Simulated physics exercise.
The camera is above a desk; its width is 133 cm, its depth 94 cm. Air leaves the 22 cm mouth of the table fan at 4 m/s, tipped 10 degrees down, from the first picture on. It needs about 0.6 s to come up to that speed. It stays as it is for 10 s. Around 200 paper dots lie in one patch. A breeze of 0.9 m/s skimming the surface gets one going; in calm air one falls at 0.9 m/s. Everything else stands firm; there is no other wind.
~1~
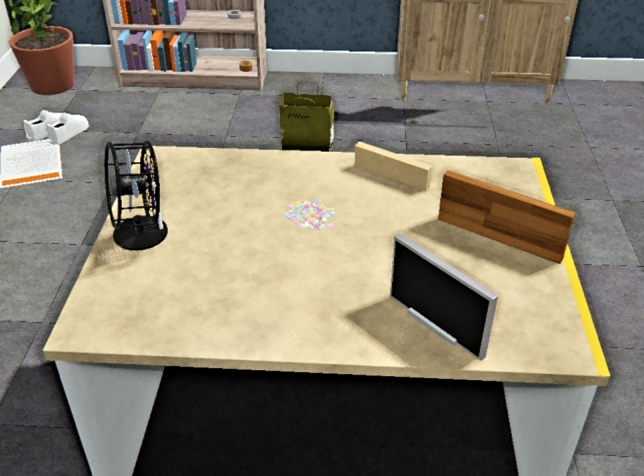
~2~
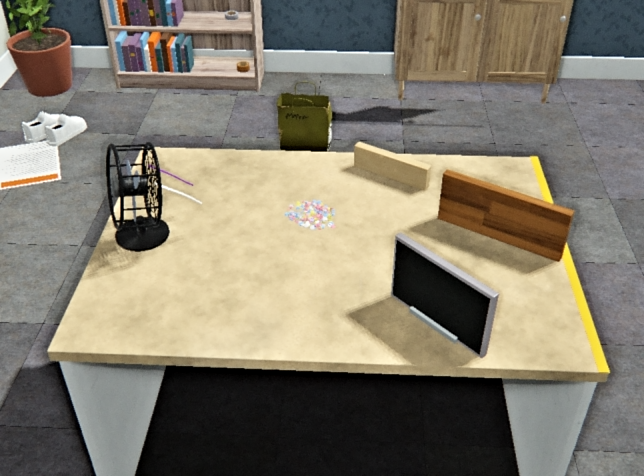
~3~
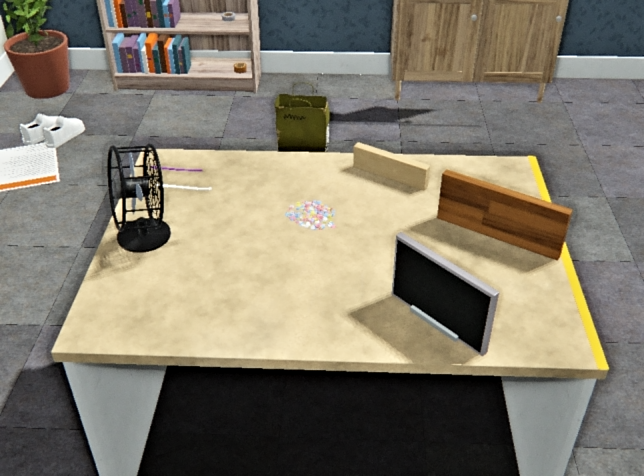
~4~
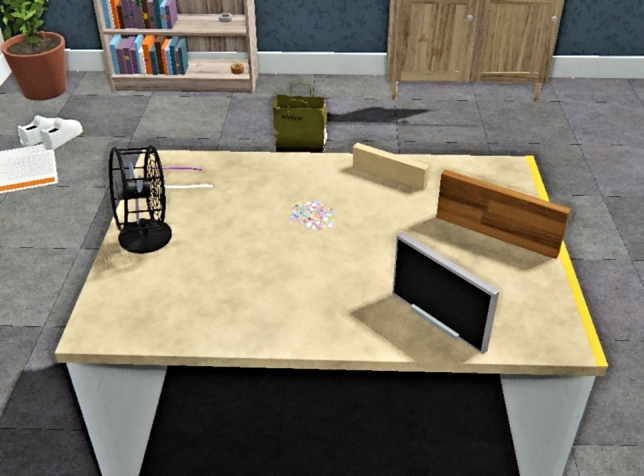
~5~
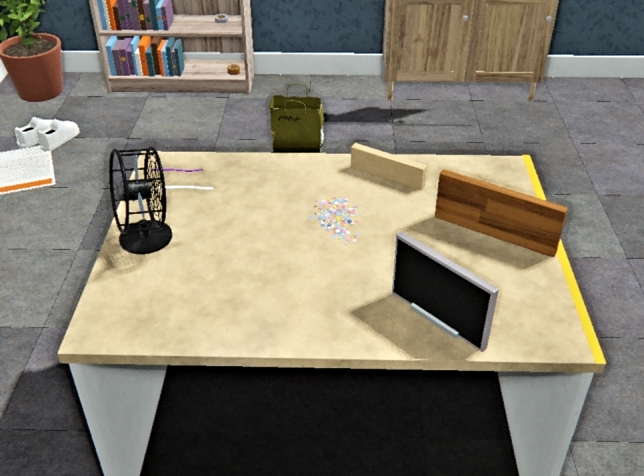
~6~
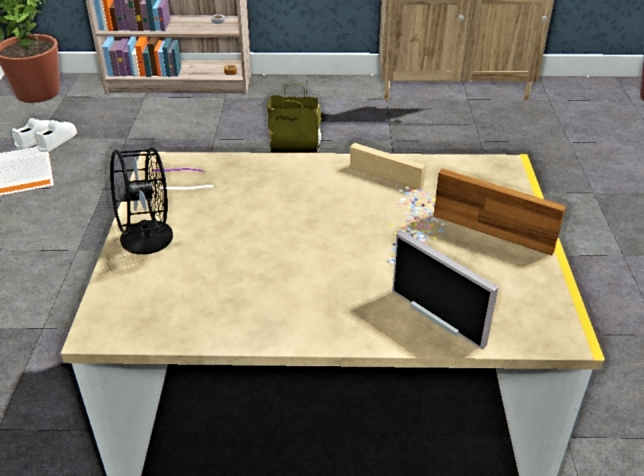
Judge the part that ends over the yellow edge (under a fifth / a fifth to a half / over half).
The share over the yellow edge is more than half.
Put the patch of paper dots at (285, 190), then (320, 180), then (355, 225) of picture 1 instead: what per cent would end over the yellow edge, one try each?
In turn about 20 %, 10 %, 70 %.
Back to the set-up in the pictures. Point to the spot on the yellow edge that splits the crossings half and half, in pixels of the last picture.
Around (570, 270).
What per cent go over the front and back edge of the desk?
Roughly 0 % front, 0 % back.
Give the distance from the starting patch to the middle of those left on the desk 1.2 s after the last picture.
About 70 cm.
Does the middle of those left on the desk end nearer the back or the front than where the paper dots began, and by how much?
To the front, by about 40 cm.
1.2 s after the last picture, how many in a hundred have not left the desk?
About 40 %.
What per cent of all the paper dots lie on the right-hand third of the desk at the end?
About 25 %.
Then, 1.2 s after the last picture the count stands so, 60 % are over the yellow edge; the middle of those still in play is near (536, 288).
Then, 2.4 s after the last picture the count stands so, 66 % are over the yellow edge; the middle of those still in play is near (544, 300).
Then, 4.7 s after the last picture the count stands so, 71 % are over the yellow edge; the middle of those still in play is near (549, 306).
Then, 9.2 s after the last picture, at the end, 76 % are over the yellow edge; the middle of those still in play is near (561, 308).
